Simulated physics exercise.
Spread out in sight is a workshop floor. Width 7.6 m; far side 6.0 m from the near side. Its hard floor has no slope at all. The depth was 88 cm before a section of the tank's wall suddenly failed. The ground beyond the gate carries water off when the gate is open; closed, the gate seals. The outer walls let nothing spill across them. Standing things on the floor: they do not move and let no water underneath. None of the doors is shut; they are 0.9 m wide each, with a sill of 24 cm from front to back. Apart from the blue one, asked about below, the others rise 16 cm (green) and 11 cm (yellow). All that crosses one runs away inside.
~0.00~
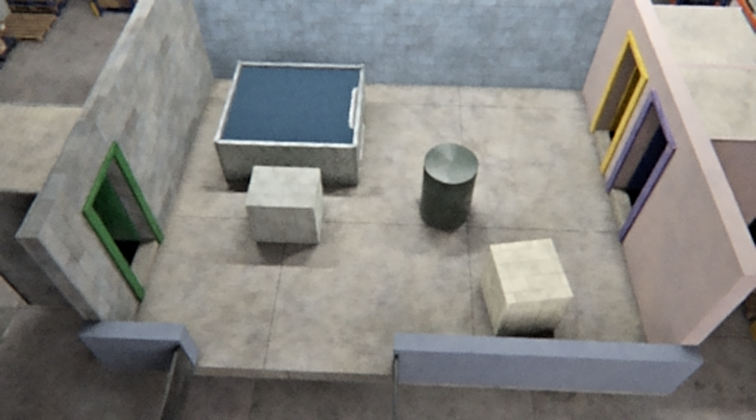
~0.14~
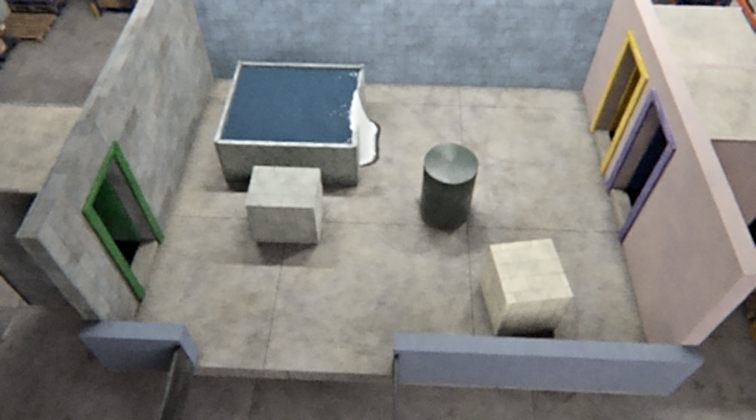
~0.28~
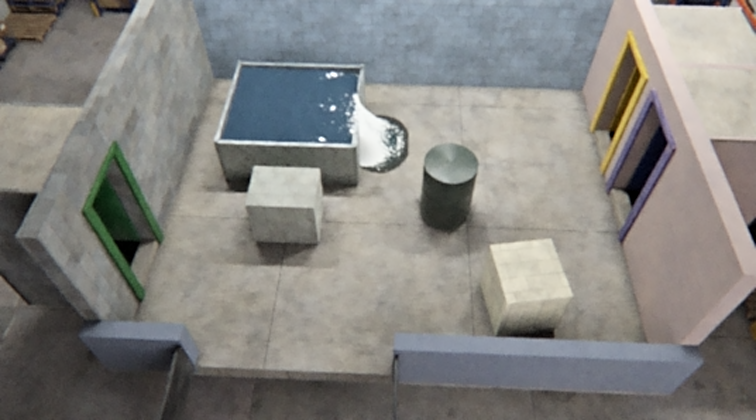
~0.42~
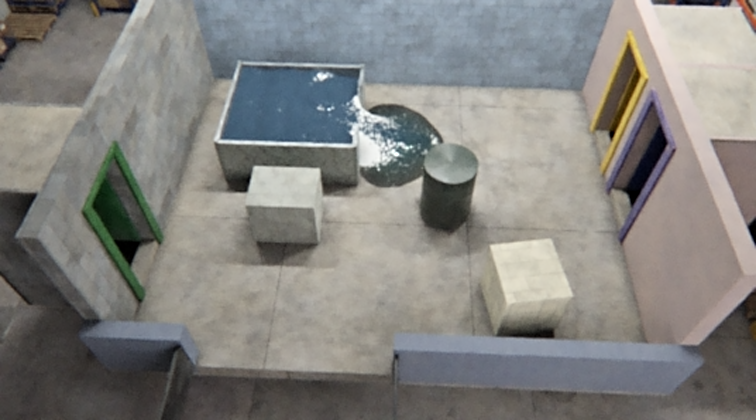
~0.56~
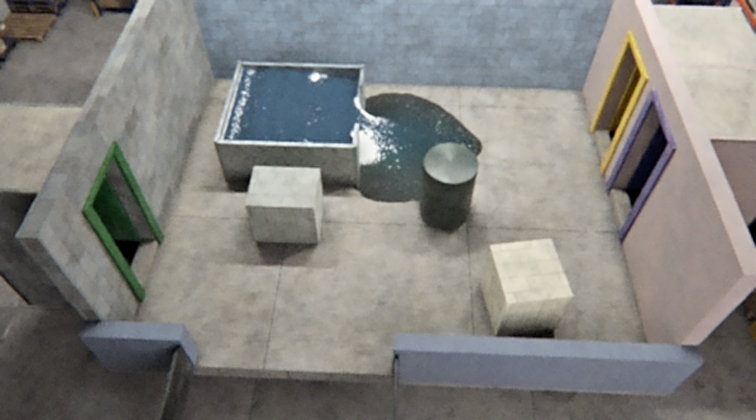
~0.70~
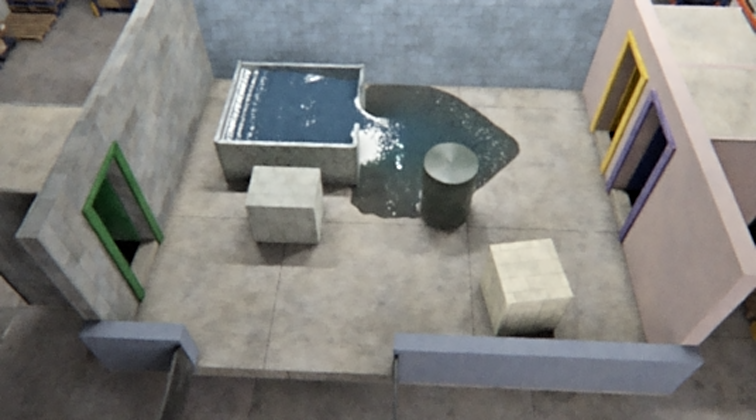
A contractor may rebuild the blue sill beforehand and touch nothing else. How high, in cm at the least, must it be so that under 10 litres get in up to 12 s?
It would need to be roughly 26 cm high.
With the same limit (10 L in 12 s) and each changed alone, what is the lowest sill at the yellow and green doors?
You'd want about 30 centimetres at yellow and about 8.5 centimetres at green.
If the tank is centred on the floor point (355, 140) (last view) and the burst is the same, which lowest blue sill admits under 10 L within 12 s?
At least some 23 centimetres tall.
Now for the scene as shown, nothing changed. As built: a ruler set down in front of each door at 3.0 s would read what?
Door by door in cm - green 0, yellow 28, blue 26.
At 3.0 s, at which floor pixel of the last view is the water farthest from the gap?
Front tip: Approx. (653, 370) px.
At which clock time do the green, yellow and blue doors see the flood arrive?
Times: Green = 8.0 s, yellow = 1.1 s, blue = 1.4 s.
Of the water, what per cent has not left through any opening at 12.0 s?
Some 86 %.
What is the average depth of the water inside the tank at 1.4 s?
Around 62 centimetres.
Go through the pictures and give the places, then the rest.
The first frame shows the tank at (294, 105) is whole and still, 88 cm deep; the blue door at (635, 175) is dry.
In the second frame, the gap is at (358, 131), the front 0.3 m out at (374, 158); the back of the tank holds 88 cm.
In the third frame, the gap is at (358, 132), the front 0.9 m out at (404, 154); the back of the tank holds 88 cm.
In the fourth frame, the front is at a hidden place, 1.5 m from the gap at (358, 132); 2.2 m2 of floor is wet, 88 cm left at the back.
In the fifth frame, the gap is at (358, 132), the front 2.2 m out at (477, 147); the back of the tank holds 82 cm.
In the sixth frame, the front is at (513, 151), 2.9 m from the gap at (358, 131); 6.5 m2 of floor is wet, 74 cm left at the back; 2.1 m in a straight line remain to the blue door at (635, 175).
After 1.4 s water covers 35 % of the floor, deepest (50 cm) near (366, 141); it has not reached the blue door.
After 3.0 s water covers 50 % of the floor, deepest (36 cm) near (585, 103); 26 cm at the blue door, 61 litres in over its 16 cm sill.
After 12.0 s water covers 100 % of the floor, deepest (15 cm) near (555, 91); 11 cm at the blue door, 92 litres in over its 16 cm sill.
At the blue door as built, the water arrived by 1.5 s and peaked near 30 cm at 1.8 s.
With a sill of 23 cm, 22 litres would have come in within the 12 s; with 31 cm, 1 litre. So under 10 litres takes about 26 cm.
